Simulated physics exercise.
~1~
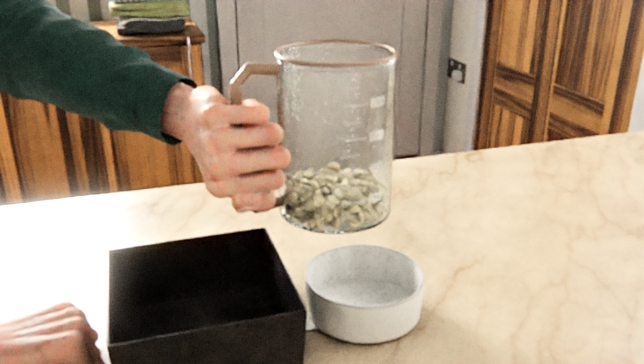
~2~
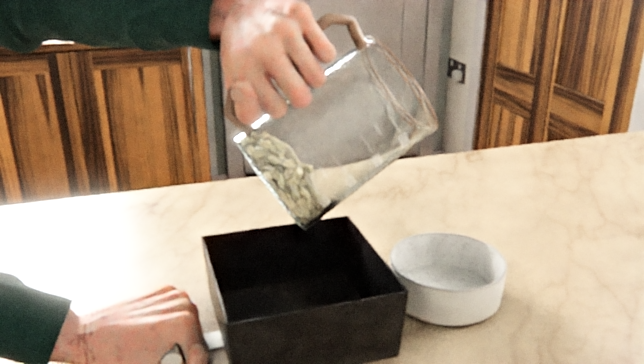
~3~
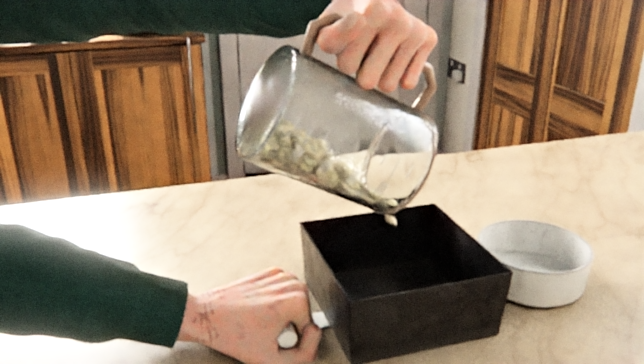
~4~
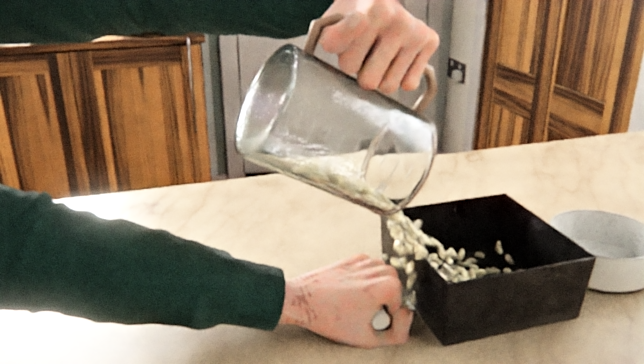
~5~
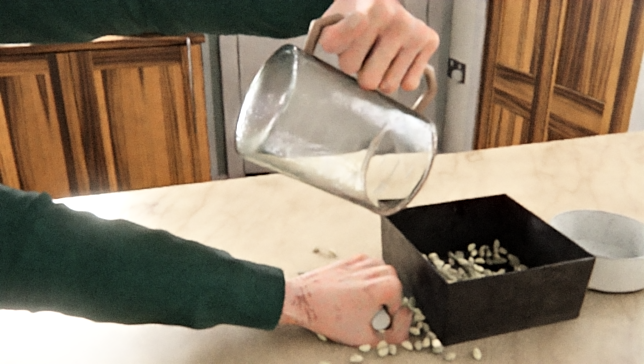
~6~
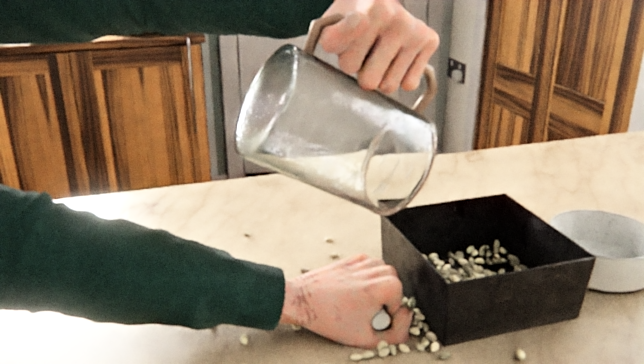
In the video, a hand tips a glass jug of pale beans while another hand slides a black tin and a white dish to the right along a table. The beans pour mostly into the tin, some scatter on the tabletop beside it, and the white dish stays empty.
